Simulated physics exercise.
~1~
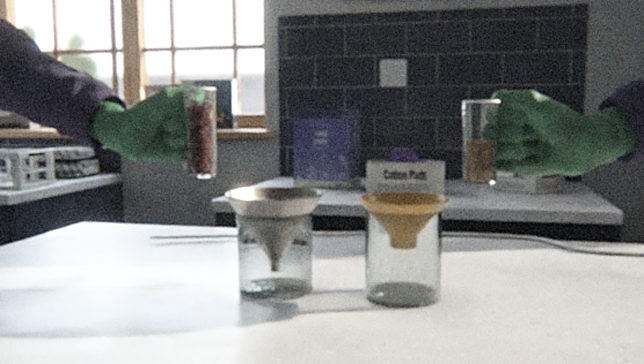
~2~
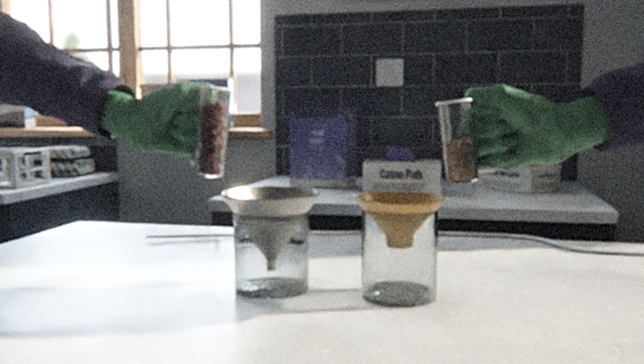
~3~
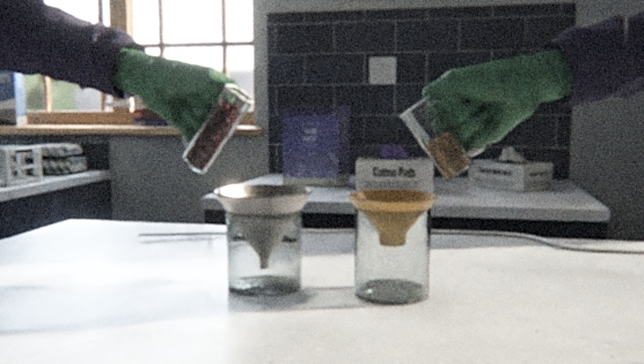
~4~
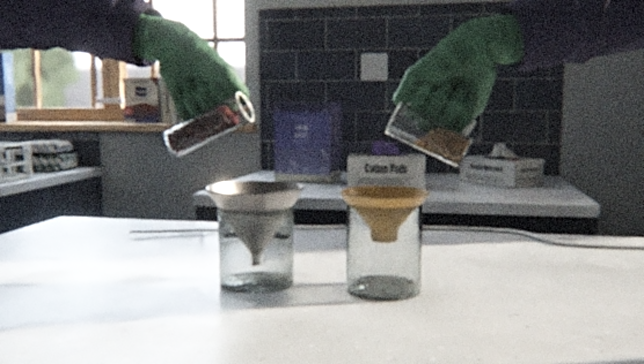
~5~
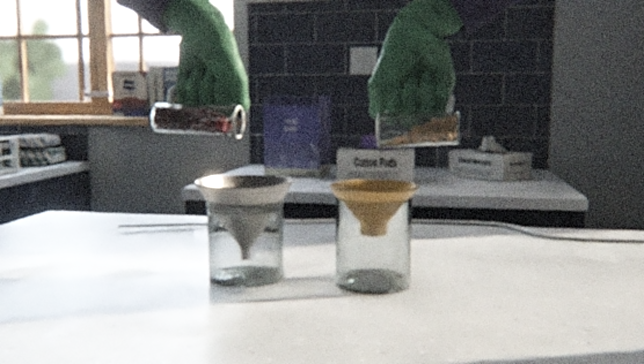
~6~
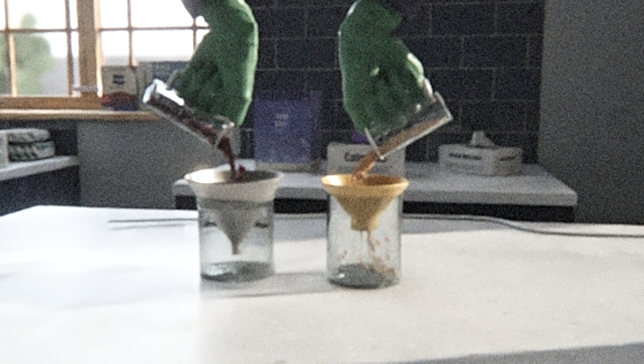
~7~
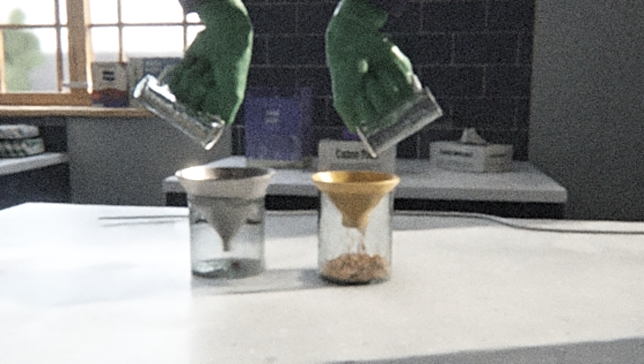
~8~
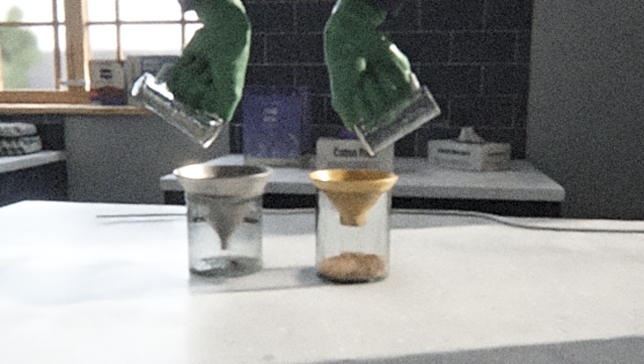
Green-gloved hands tipping two clear cups over funnels, the left funnel clogging while the right drains tan grains into its jar.
